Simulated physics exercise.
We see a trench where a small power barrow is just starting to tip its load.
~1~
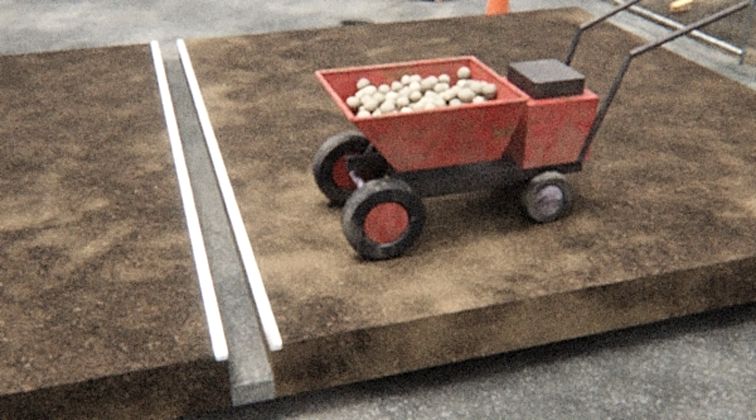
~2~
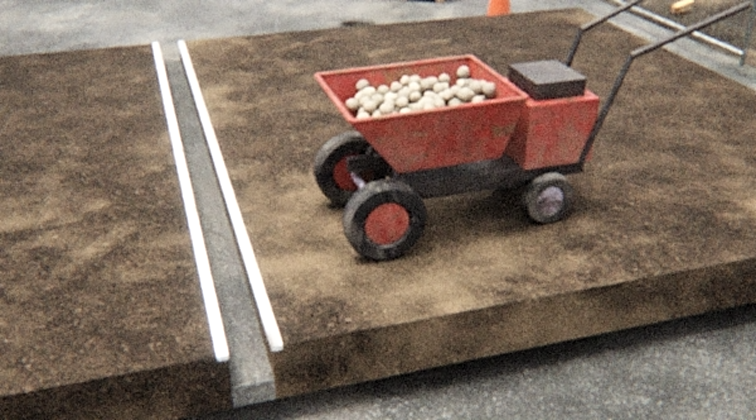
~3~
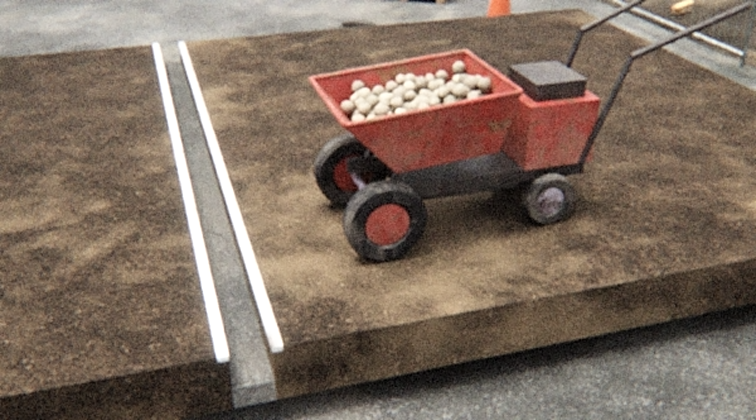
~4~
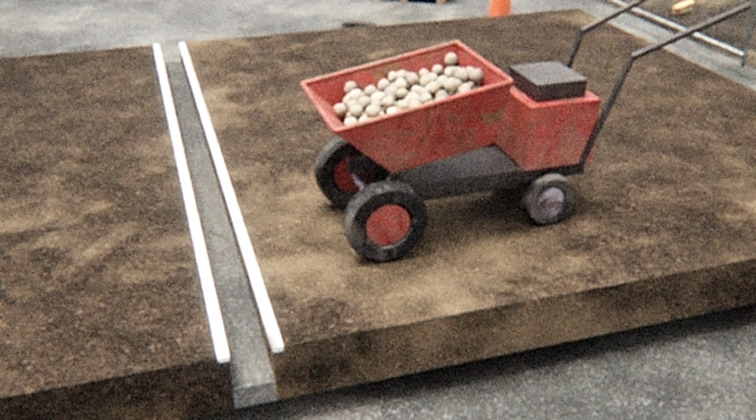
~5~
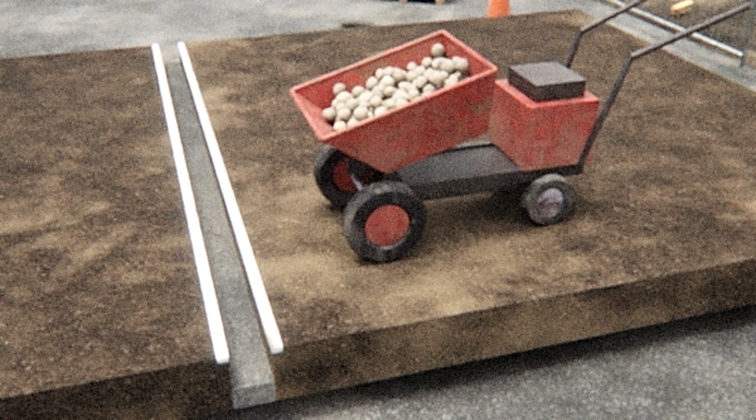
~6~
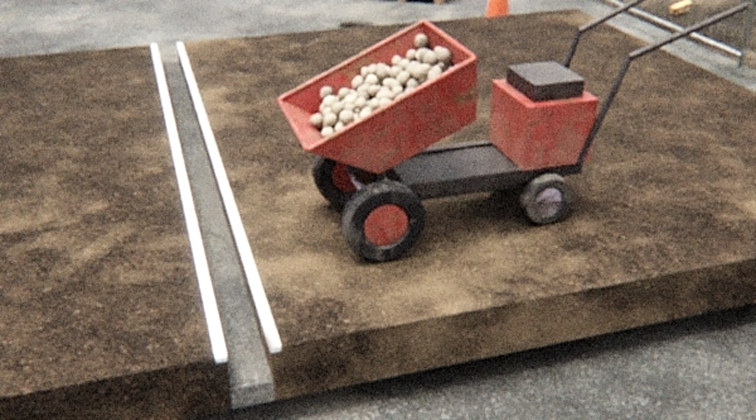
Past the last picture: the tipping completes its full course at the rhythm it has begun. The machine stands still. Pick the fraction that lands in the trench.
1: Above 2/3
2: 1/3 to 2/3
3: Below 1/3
Answer: 2.
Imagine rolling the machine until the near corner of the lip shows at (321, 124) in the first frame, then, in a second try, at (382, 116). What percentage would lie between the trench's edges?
About 40 and 50 per cent.
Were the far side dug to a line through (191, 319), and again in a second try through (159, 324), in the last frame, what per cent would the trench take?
70 and 90 percent.
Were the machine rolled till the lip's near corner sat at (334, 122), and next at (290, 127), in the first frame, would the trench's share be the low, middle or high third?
For the first position, the middle third; for the second, below one third.
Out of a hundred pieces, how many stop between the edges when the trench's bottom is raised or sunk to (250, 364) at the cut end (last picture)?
It comes to 40 per cent or so.
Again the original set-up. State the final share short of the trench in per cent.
Roughly 10 in a hundred.
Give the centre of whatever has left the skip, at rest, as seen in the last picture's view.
The centre settles at about (216, 247).
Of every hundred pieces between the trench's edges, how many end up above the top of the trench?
Roughly 25 percent of them.
Shortly afterwards, skip tipped steeply; the whole lot in the skip.
Next, skip tipped right over; near two thirds in the skip; a little short of the trench; near a quarter in or heaped over the trench; a little beyond it; only a few falling.
Some moments later, skip tipped right over; a little in the skip; a little short of the trench; near half in or heaped over the trench; near a quarter beyond it.
In the end, skip tipped right over; a little in the skip; a little short of the trench; near half in or heaped over the trench; near a quarter beyond it.
